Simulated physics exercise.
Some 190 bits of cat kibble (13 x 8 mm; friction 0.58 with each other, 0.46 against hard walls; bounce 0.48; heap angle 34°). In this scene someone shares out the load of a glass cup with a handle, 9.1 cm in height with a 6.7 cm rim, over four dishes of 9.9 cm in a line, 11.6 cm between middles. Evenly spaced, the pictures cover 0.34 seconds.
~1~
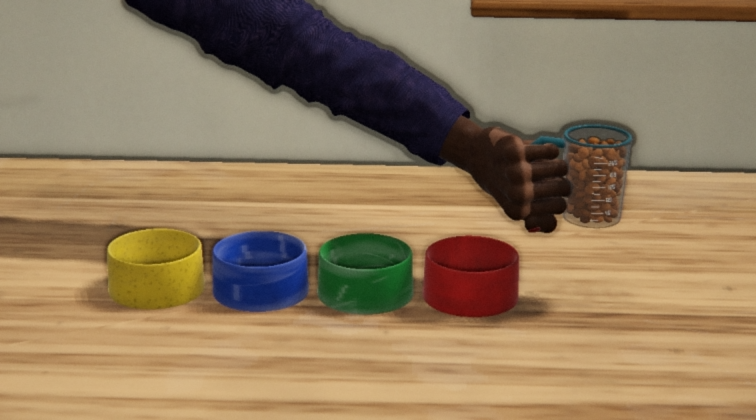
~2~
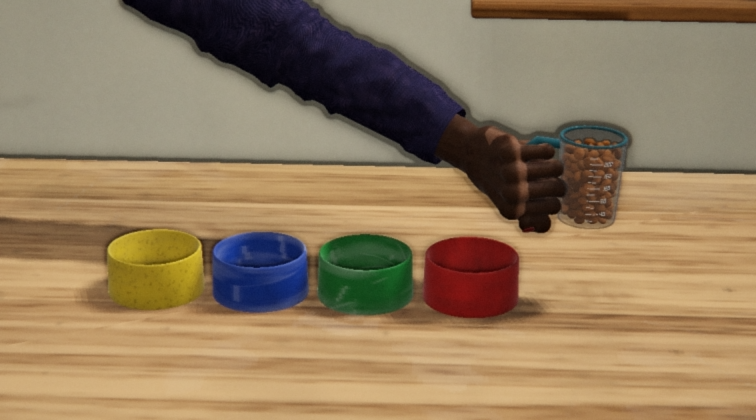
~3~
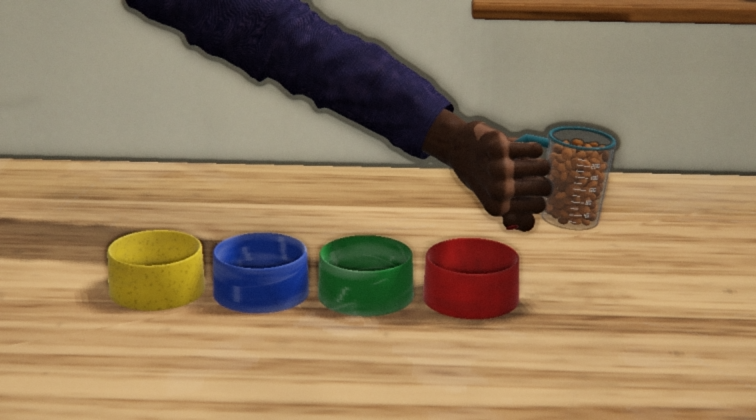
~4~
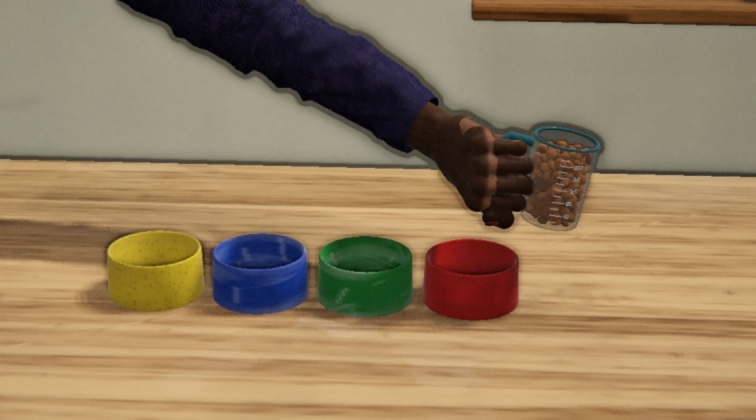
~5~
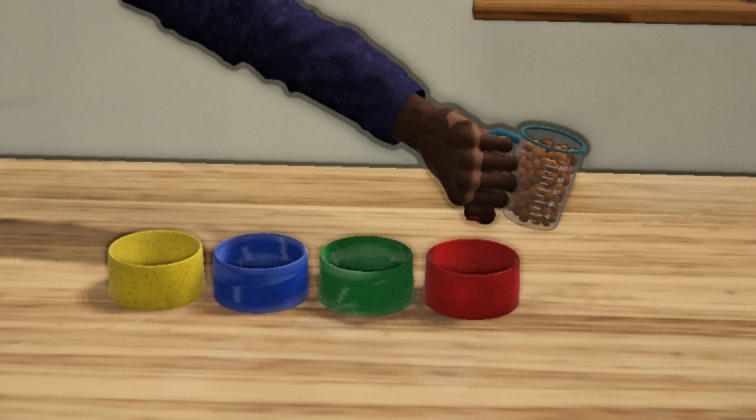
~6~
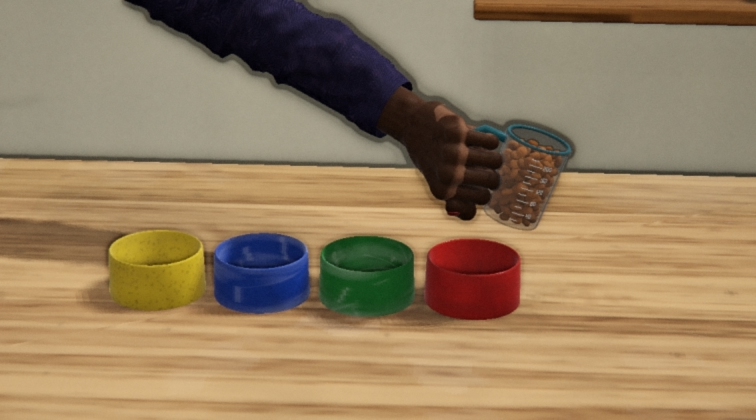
On a wooden tabletop, a hand in a dark purple sleeve moved a clear cup of small brown pieces a short way left, tilting it slightly, behind a row of yellow, blue, green and red dishes.
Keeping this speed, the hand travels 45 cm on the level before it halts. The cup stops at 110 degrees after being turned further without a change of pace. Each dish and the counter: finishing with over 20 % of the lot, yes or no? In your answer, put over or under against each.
Red - under; blue - over; green - under; yellow - under; counter - under.
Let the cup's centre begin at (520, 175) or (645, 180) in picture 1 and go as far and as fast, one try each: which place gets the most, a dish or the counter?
The winner: Yellow; blue.
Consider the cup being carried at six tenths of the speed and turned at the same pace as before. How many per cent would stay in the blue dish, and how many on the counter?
Blue: 40; counter: 10.
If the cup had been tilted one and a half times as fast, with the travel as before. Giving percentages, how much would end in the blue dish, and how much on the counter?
Blue 70, counter 10.
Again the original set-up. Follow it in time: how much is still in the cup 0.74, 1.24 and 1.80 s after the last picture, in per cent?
Approx. 100 / 95 / 55 percent.
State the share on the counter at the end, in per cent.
The answer is roughly 5 per cent.
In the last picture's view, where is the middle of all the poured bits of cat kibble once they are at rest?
Once everything settles, the centre is around (253, 275).
Then, 0.74 s after the last picture, tilt 60 degrees; cup holds 100 %.
Then, 1.24 s after the last picture, tilt 89 degrees; cup holds 95 %, blue 5 %.
Then, 1.80 s after the last picture, tilt 110 degrees; cup holds 55 %, blue 40 %.
In the end, red 0 %, blue 90 %, green 0 %, yellow 0 %, counter 5 %, cup 5 %.
